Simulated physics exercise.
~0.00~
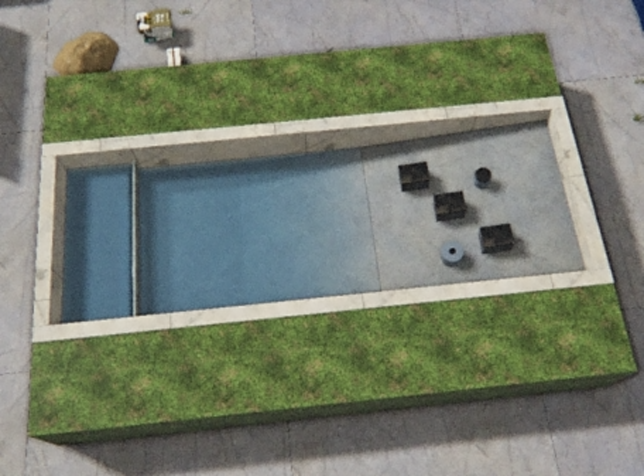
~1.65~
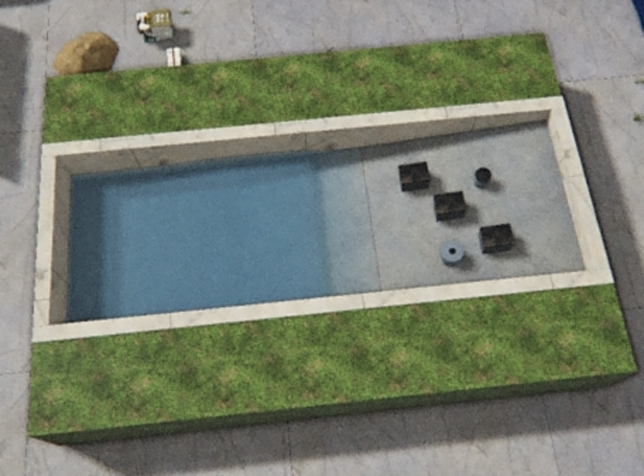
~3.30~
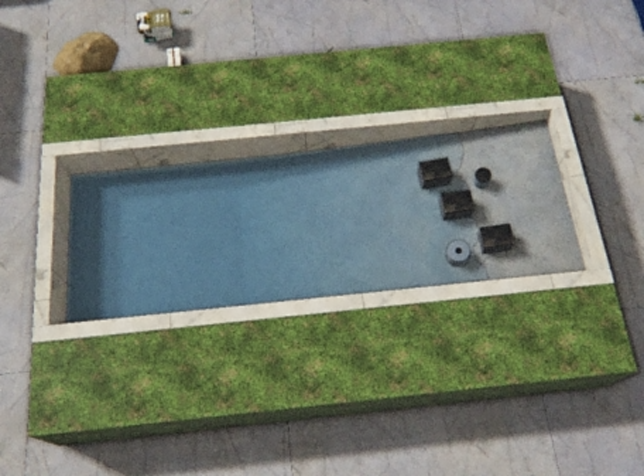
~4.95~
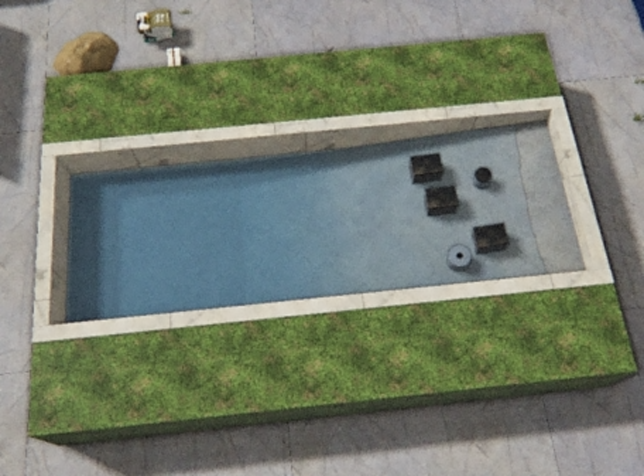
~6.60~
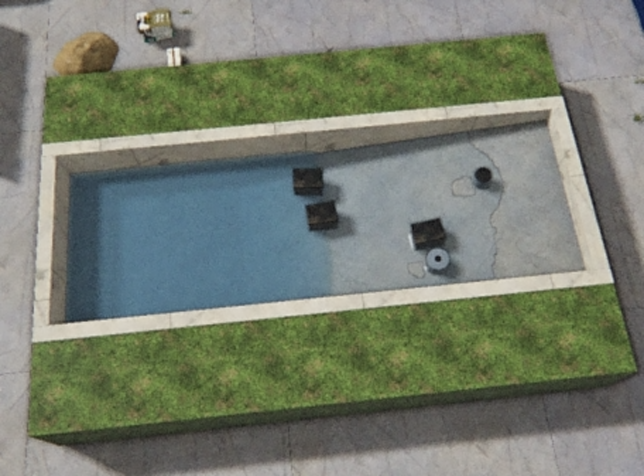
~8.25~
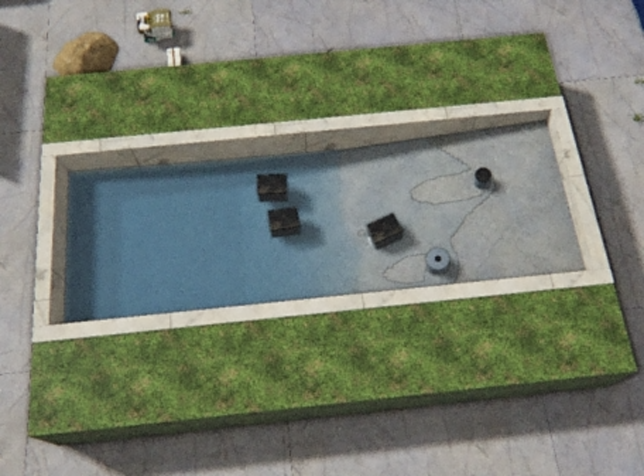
Water surges right up the ramp, then drains back, carrying three dark tubs left.
